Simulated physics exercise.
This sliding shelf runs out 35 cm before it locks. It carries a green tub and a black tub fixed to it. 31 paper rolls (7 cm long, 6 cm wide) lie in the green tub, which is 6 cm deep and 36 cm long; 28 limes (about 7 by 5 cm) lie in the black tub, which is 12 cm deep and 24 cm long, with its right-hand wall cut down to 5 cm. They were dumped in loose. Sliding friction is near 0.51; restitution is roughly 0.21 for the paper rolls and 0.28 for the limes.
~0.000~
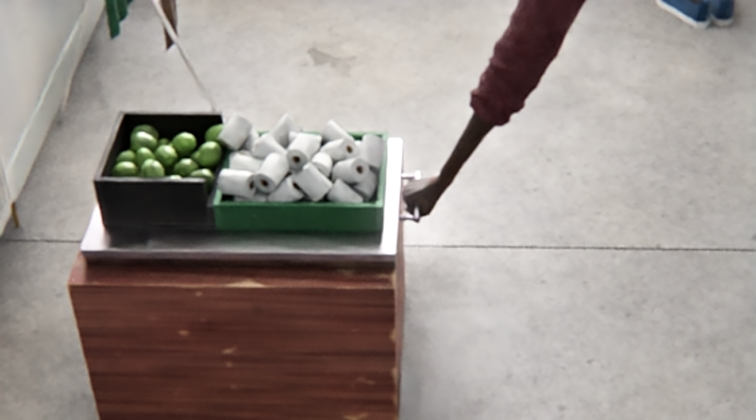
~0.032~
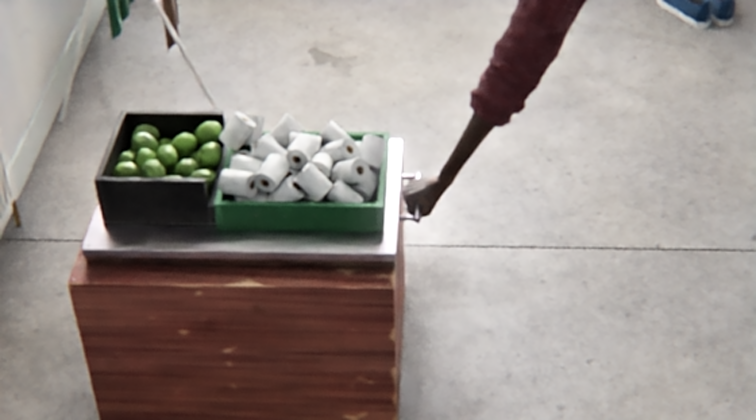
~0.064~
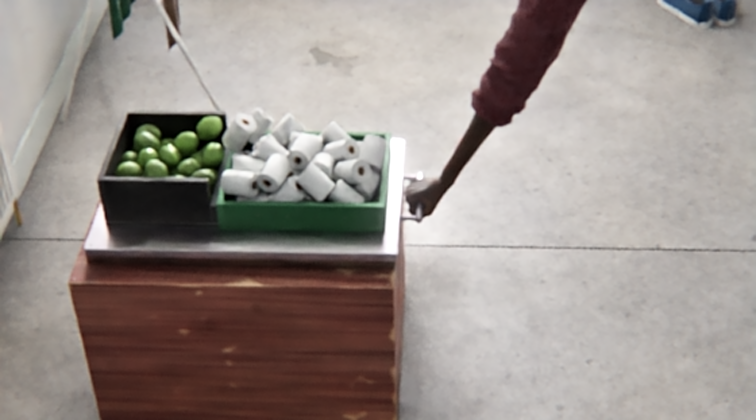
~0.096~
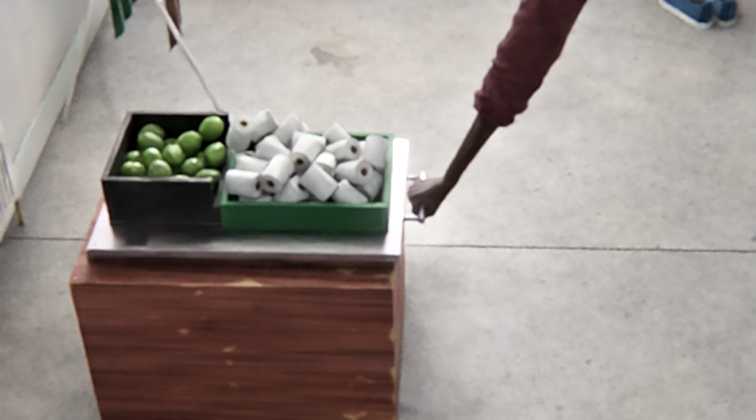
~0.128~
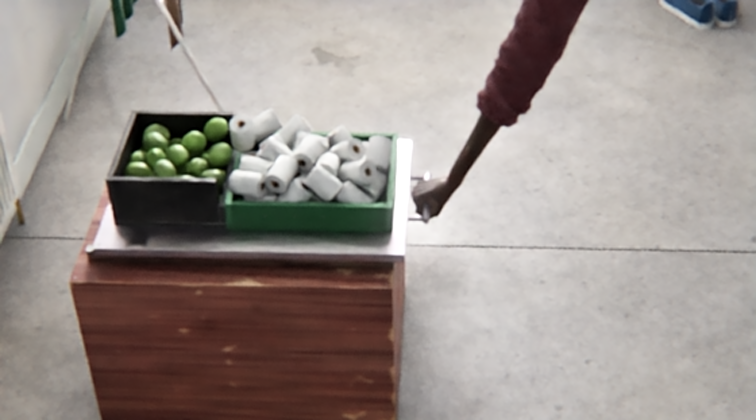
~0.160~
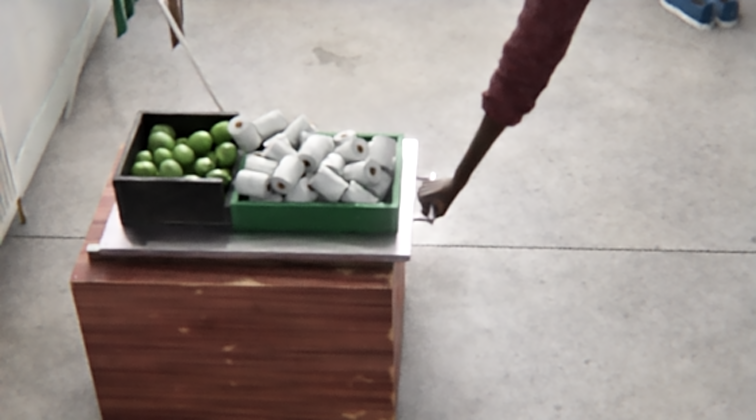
On a smooth grey concrete floor, seen from above at an angle, a reddish-brown wooden cabinet stands beside a pale wall on the left. On its metal-topped shelf, a black tub of green round fruit sits to the left of a green tub heaped with white paper rolls. A dark-red-sleeved arm grips the handle at right and slides the shelf and tubs slightly rightward, while the camera shifts barely.
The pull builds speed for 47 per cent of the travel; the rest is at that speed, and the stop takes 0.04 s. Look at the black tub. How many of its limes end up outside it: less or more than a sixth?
It sheds less than a sixth of them.
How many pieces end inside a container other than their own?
About 1.
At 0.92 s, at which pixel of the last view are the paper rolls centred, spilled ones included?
Near (458, 175).
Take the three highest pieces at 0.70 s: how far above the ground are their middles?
About 66 cm.
After 0.50 s, the runners reach their end.
After 0.58 s, 1 of 31 out of the green tub and 0 of 28 out of the black tub.
After 0.70 s, 1 of 31 out of the green tub and 1 of 28 out of the black tub.
After 0.92 s, 2 of 31 out of the green tub and 1 of 28 out of the black tub.
Final count (at 1.35 s), 3 of 31 out of the green tub and 1 of 28 out of the black tub. Asked share, 1 of 28, 4 per cent.
